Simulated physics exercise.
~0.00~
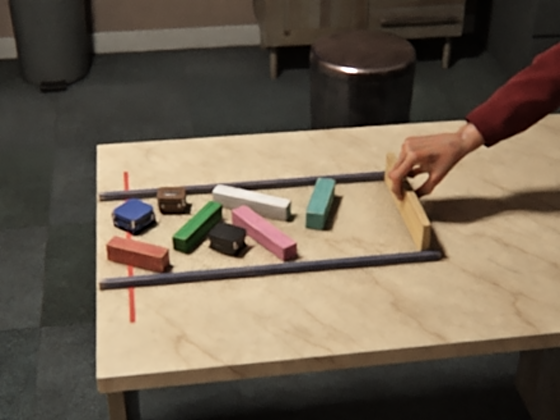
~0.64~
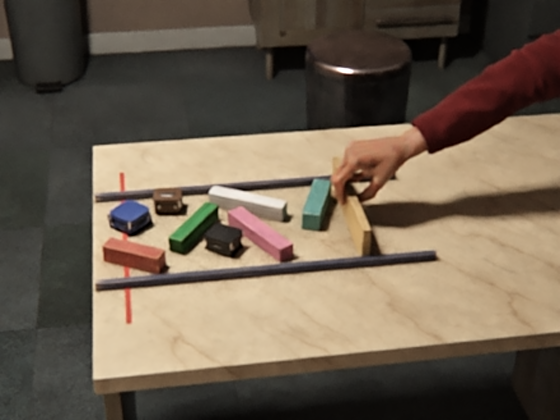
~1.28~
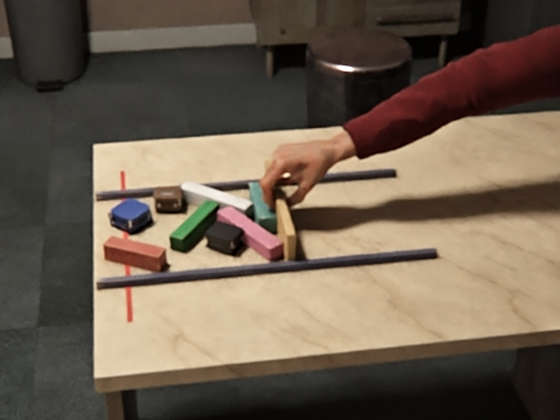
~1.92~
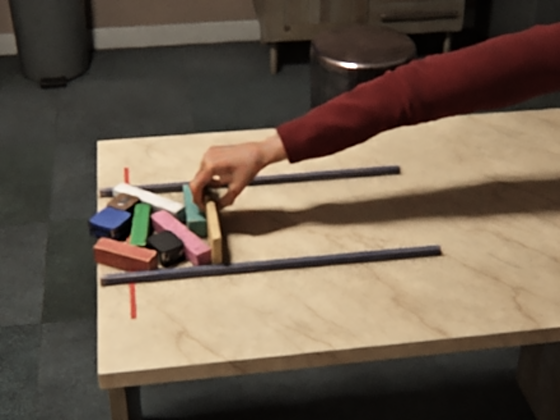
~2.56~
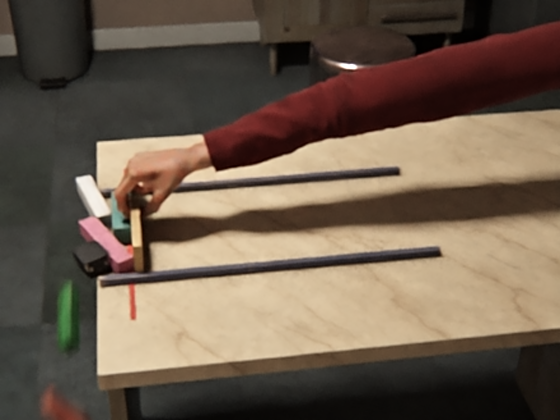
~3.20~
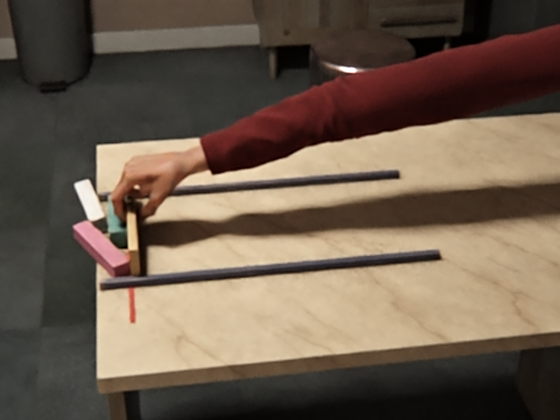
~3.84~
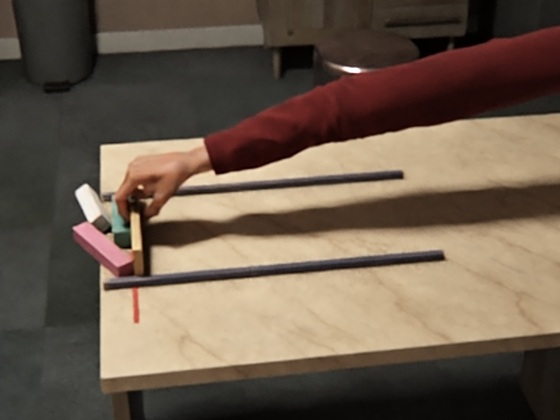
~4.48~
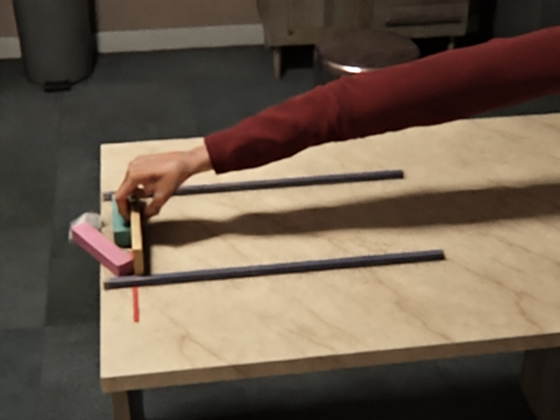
The clip shows a hand pushing a wooden board leftward between two dark rails, gathering colourful bars and small cases toward the table's edge. Several pieces, including the green and red ones, drop off, and the board stops with the pink and teal pieces still at the edge.
